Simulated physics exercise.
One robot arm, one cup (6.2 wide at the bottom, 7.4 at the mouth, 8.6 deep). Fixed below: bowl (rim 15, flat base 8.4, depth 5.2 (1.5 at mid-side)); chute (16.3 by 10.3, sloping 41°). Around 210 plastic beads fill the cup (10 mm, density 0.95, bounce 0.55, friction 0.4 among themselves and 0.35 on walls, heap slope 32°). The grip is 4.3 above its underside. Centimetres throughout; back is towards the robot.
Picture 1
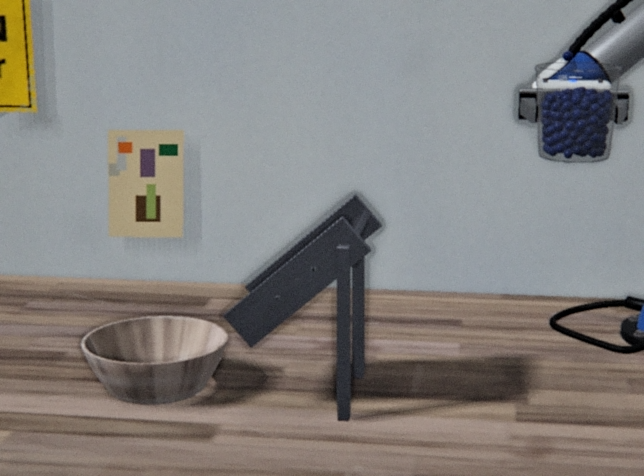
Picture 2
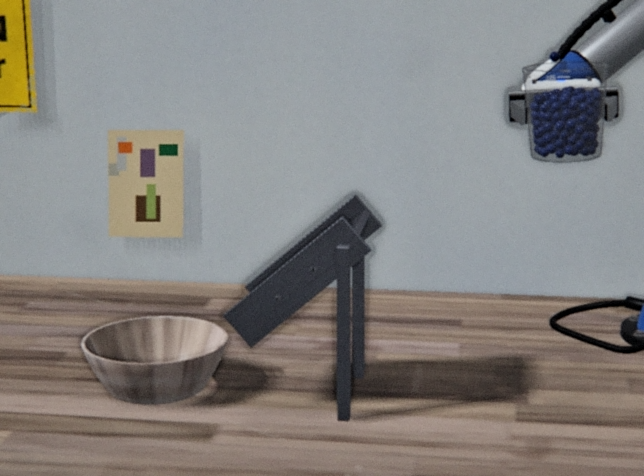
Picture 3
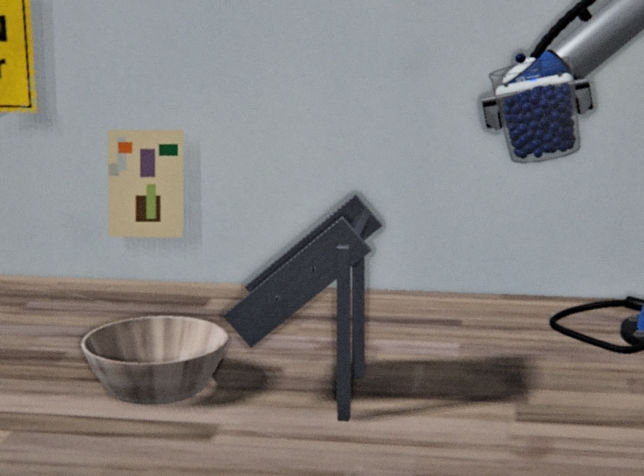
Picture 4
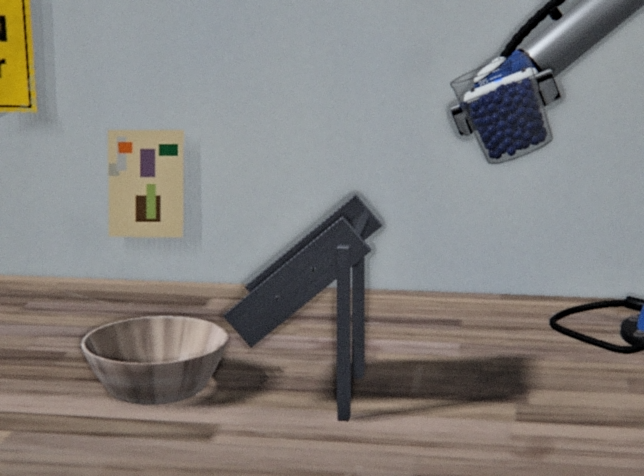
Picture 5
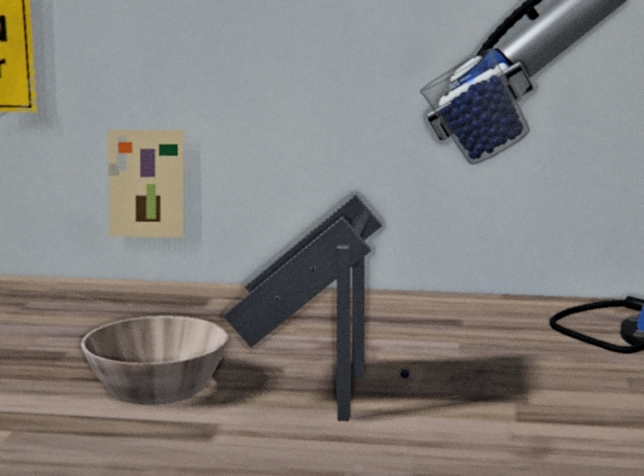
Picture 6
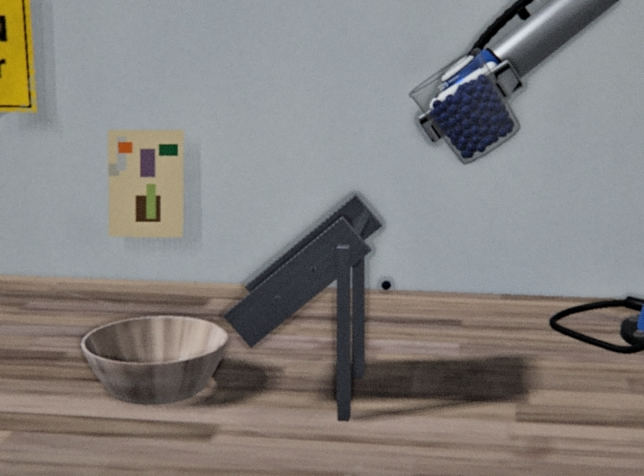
A clear cup packed with dark blue beads, gripped by a grey robot arm at the upper right, drifts left and tilts steadily forward, while a lone bead bounces near the ramp below. Seen from the side by a still camera, a wood-grain tabletop meets a pale blue-grey wall with a yellow sign and a small poster. A dark grey ramp on legs slopes down leftward to a ribbed, brownish bowl, both motionless.
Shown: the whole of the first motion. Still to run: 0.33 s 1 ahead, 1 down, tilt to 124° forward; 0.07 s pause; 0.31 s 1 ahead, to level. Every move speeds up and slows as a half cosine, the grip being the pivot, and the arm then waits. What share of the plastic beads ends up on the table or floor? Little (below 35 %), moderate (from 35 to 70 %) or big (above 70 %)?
On the table or floor the share is big, above 70 %.
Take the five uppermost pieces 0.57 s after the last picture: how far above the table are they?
About 30 cm.
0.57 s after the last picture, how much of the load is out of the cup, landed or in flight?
Some 90 per cent.
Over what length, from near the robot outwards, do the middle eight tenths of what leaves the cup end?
Some 50 cm.
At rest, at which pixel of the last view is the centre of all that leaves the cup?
At about (288, 388).
Then, 0.28 s after the last picture, tilted 120° forward, highest piece 33 above the table; 205 in the cup, 1 on the table or floor, 8 on the chute or in flight.
Then, 0.57 s after the last picture, tilted 54° forward, highest piece 31 above the table; 109 on the table or floor, 22 in the cup, 83 on the chute or in flight.
Then, 0.91 s after the last picture, level, highest piece 29 above the table; 167 on the table or floor, 22 in the bowl, 17 in the cup, 8 on the chute or in flight.
Then, 1.96 s after the last picture, level, highest piece 27 above the table; 177 on the table or floor, 20 in the bowl, 17 in the cup.
Final count, 177 on the table or floor, 20 in the bowl, 17 in the cup. That is 83 % on the table or floor.
